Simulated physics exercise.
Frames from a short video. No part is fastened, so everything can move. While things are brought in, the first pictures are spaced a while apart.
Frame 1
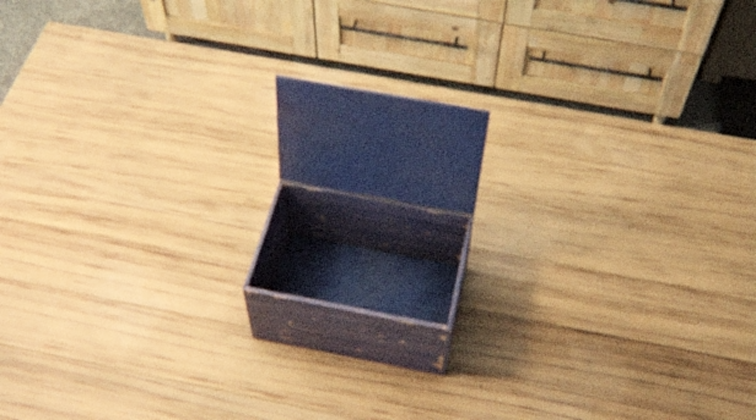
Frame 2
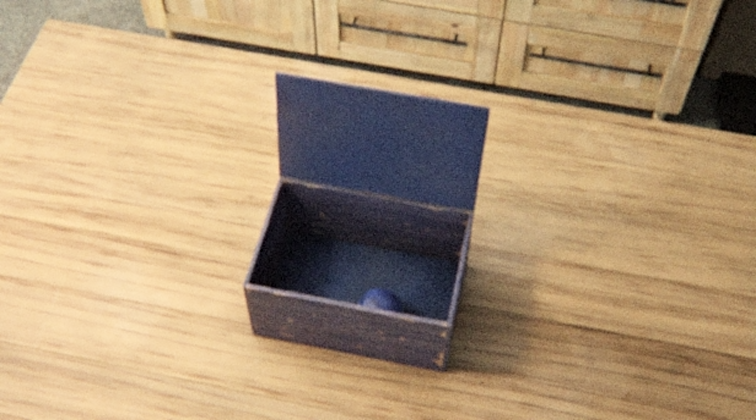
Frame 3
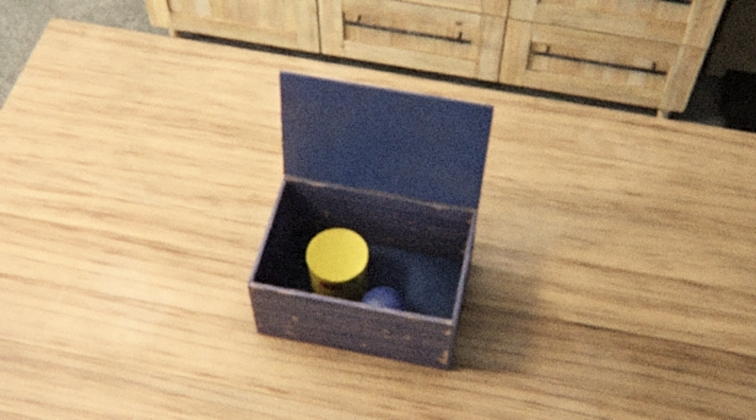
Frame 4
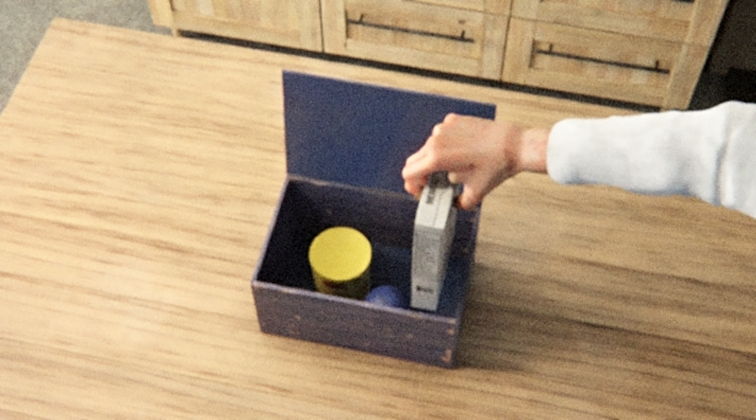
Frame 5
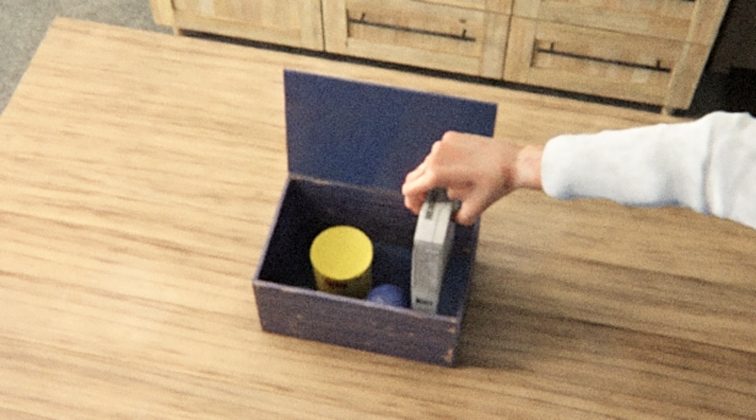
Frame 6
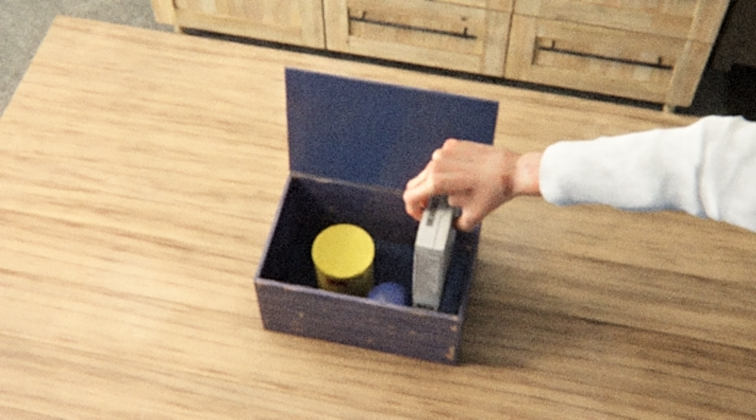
An open dark blue box with its lid raised at the back sits on a light wooden table, seen from above at an angle, with wooden drawers behind. A small blue ball appears inside near the front, then a yellow cylinder to its left. From the right, a pale-sleeved hand lowers a grey-white packet slightly into the box's right side, still gripping it, while the view drifts very slightly.
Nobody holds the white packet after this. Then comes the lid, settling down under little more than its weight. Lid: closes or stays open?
Stays open.
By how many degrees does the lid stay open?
Lid angle from rim - close to 55°.
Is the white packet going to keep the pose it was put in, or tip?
At the finish it holds its orientation.
Then, 0.20 s later than the last frame, white packet moved a little near (435, 269).
Then, 1.00 s later than the last frame, lid starting down; white packet moved a little near (434, 276).
Then, 1.30 s later than the last frame, lid 78° above the rim; white packet moved a little near (434, 276).
Then, 1.60 s later than the last frame, lid 59° above the rim; white packet moved a little near (434, 276).
When it is over, lid 57° above the rim; moved from the start, white packet; the other 2 as before. End places, in pixels of the last picture, white packet near (434, 276).
